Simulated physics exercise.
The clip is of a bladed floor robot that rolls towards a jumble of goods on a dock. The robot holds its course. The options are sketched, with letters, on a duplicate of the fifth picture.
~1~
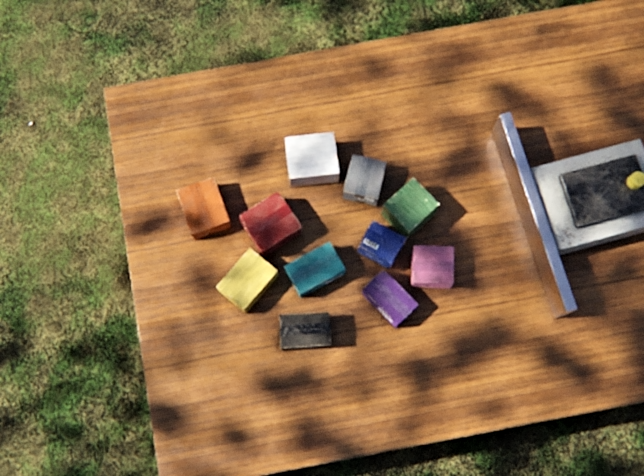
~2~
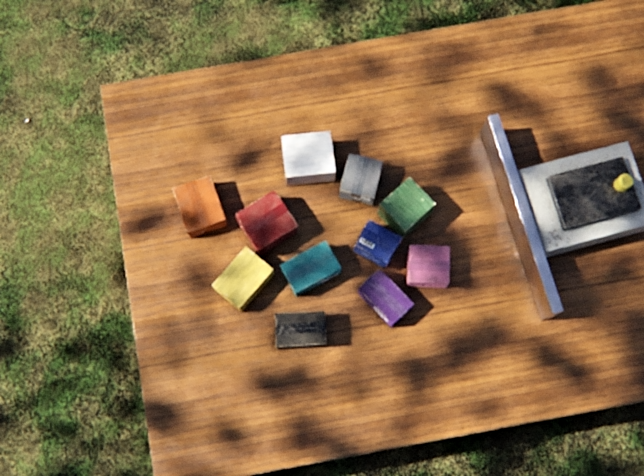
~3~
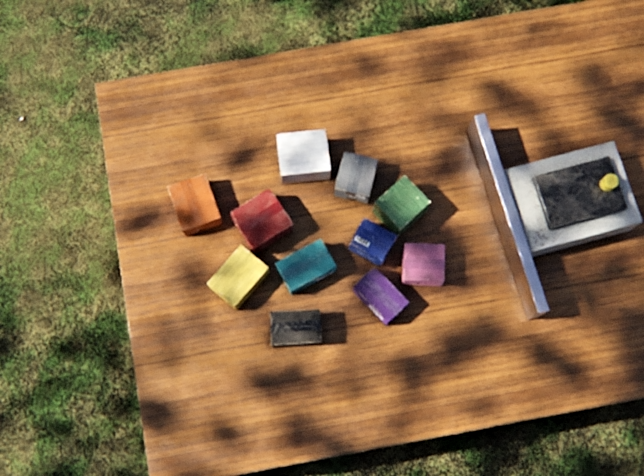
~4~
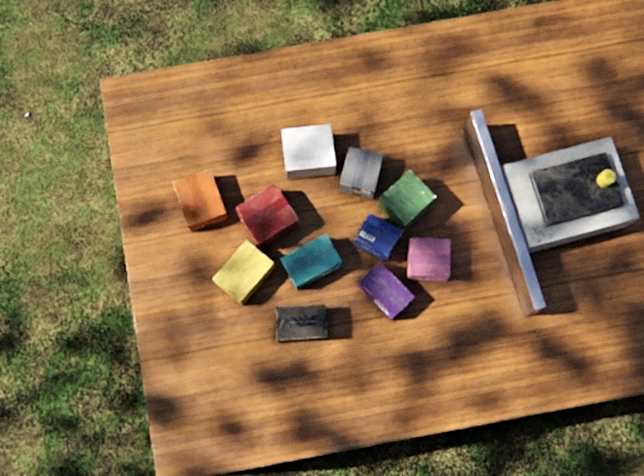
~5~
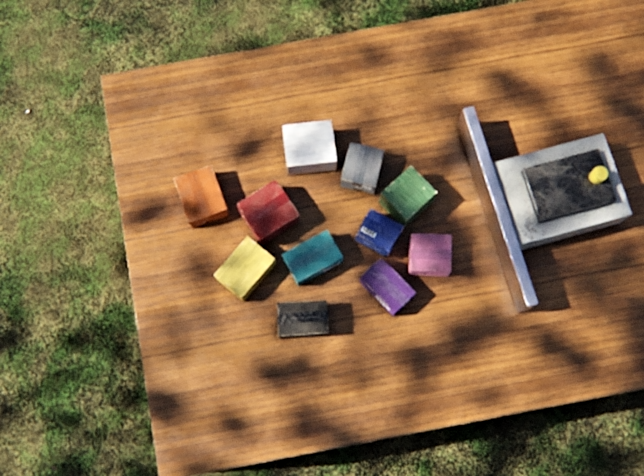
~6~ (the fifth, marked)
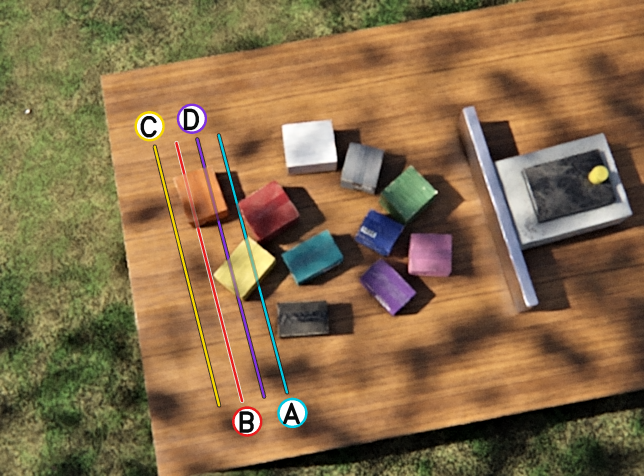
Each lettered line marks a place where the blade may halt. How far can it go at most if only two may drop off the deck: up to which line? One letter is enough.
It can go as far as B.
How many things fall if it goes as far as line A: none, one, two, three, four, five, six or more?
The count is none.
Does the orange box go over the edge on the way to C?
Yes.
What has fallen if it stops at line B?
It is the yellow crate.
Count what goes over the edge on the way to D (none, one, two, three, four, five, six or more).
By then, none.
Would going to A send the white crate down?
No.
On the copy, A at (252, 260); B at (208, 268); C at (186, 273); D at (230, 264).
On B. First, robot (459, 206); white crate (302, 142); purple parcel (353, 303).
Then, robot (354, 225); orange box (163, 198); yellow crate (202, 283).
Finally, robot (273, 240); yellow crate over the edge; orange box (120, 191); one fallen.
By contrast, A is within the limit but short; C drops four; D is within the limit but short.
